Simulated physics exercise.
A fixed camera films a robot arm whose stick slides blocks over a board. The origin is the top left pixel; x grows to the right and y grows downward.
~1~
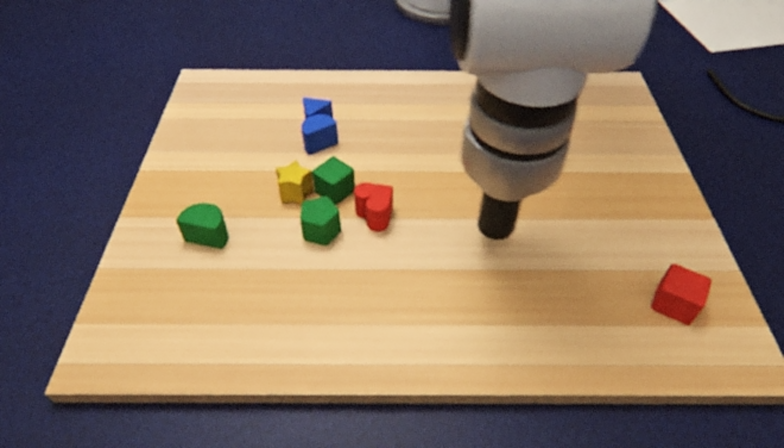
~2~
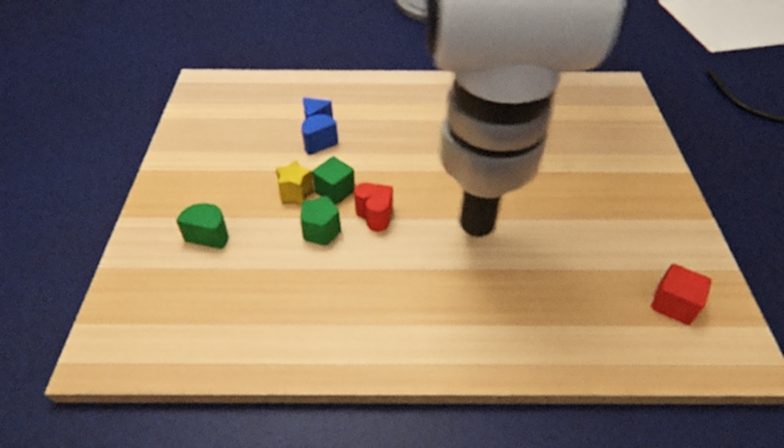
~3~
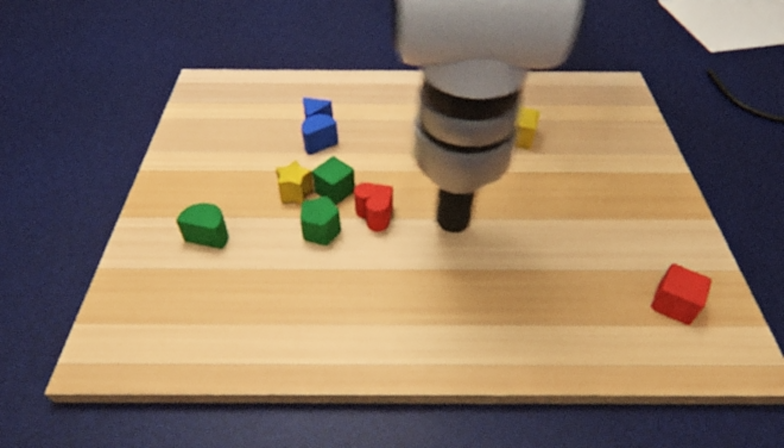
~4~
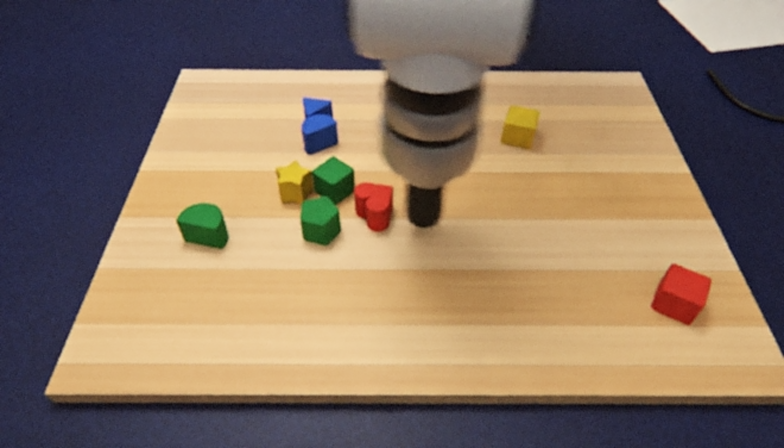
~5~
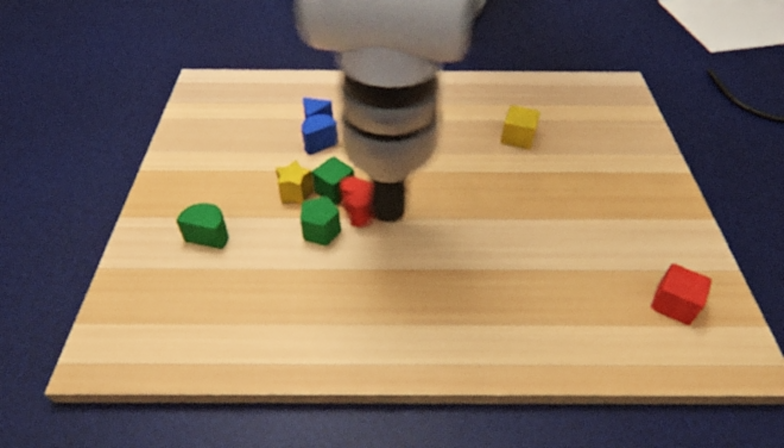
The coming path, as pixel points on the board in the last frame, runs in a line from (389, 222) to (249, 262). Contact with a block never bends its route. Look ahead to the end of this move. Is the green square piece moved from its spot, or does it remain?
Moved.
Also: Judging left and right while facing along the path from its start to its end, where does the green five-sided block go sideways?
Its shift is rightward.
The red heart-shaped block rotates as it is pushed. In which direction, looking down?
It swings round clockwise.
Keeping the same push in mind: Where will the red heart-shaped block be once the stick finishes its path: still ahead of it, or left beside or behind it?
Most likely the red heart-shaped block slides off.
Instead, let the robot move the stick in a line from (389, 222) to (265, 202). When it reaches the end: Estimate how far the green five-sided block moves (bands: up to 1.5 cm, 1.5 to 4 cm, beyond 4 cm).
It is going to finish 1.5 to 4 cm from where it is now.
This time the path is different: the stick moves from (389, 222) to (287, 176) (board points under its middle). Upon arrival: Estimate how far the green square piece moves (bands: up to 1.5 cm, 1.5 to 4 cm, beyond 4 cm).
Verdict: More than 4 cm.
The first path, step by step. One third of the way, stick (342, 223); green five-sided block (306, 211), turned 20° anticlockwise; green square piece (328, 163); red heart-shaped block (339, 188), turned 40° clockwise.
Two thirds of the way, stick (295, 236); green five-sided block (267, 211); green square piece (328, 163); red heart-shaped block (339, 188), turned 40° clockwise.
At the end, stick (245, 249); green half-round block unmoved; green five-sided block (257, 210), turned 35° clockwise; green square piece (328, 163); red heart-shaped block (339, 188), turned 40° clockwise.
